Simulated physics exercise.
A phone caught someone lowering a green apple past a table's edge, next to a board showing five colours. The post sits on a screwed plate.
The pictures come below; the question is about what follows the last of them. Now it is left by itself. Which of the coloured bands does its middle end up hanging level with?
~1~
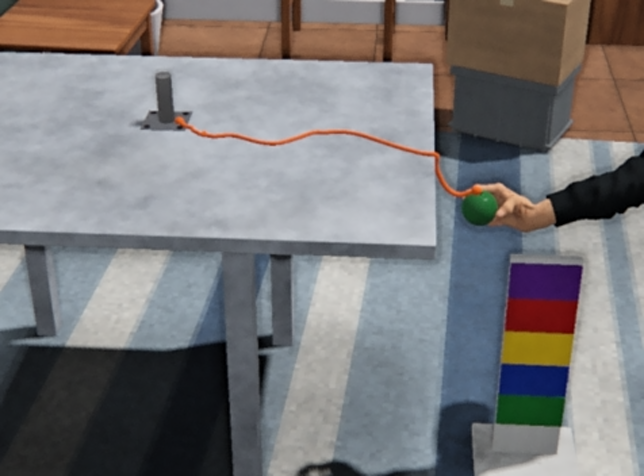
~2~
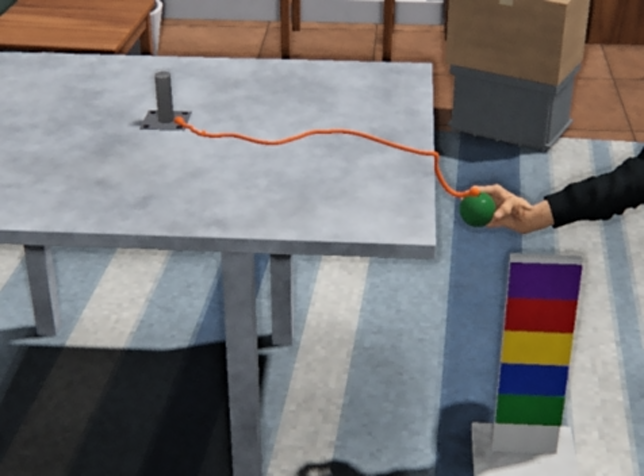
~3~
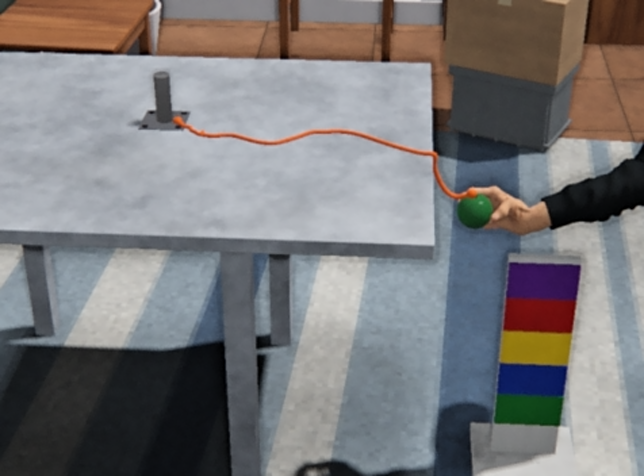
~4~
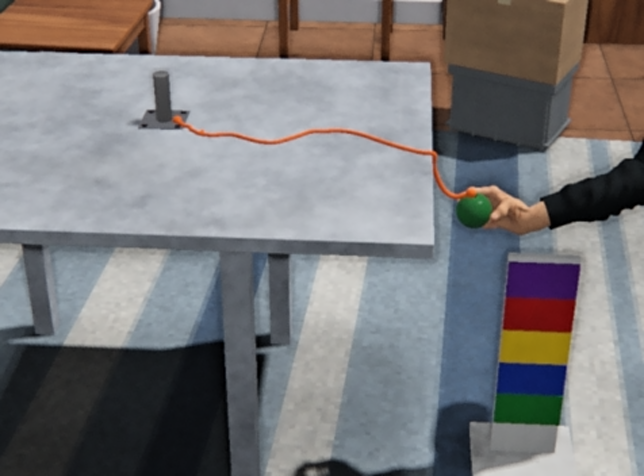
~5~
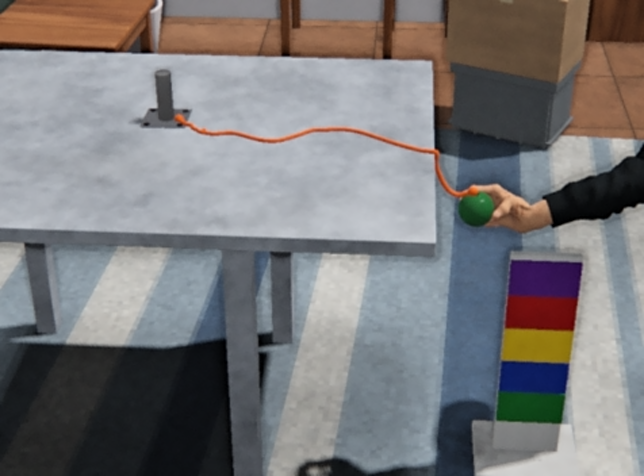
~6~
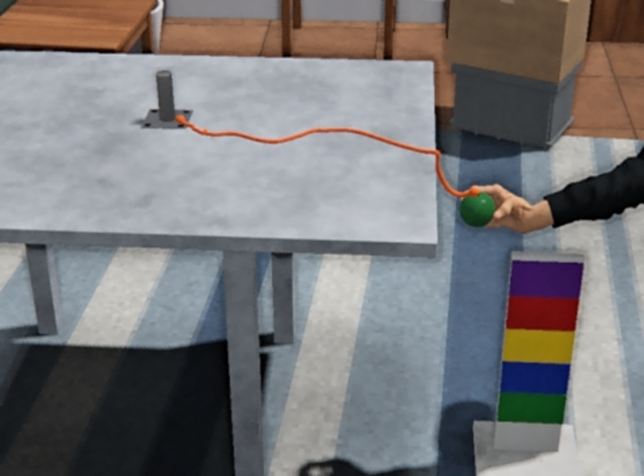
It ends up level with the purple band.
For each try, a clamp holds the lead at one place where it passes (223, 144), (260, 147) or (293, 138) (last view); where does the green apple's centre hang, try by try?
Estimated spots in sequence: (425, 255), (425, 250), (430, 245).
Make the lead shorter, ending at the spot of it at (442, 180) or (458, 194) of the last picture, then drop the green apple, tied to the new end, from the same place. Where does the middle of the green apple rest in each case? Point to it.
Roughly at (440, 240) the first time and at (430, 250) the second.
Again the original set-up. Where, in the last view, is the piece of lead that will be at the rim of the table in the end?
At (393, 143), roughly.
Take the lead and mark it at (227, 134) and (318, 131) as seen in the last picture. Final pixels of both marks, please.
One ends up around (255, 128), the other around (354, 138).
Soon after, apple near (407, 258); level with purple.
Then, apple near (442, 271); level with purple.
At rest, apple near (428, 269); level with purple. Its middle rests at the purple band.
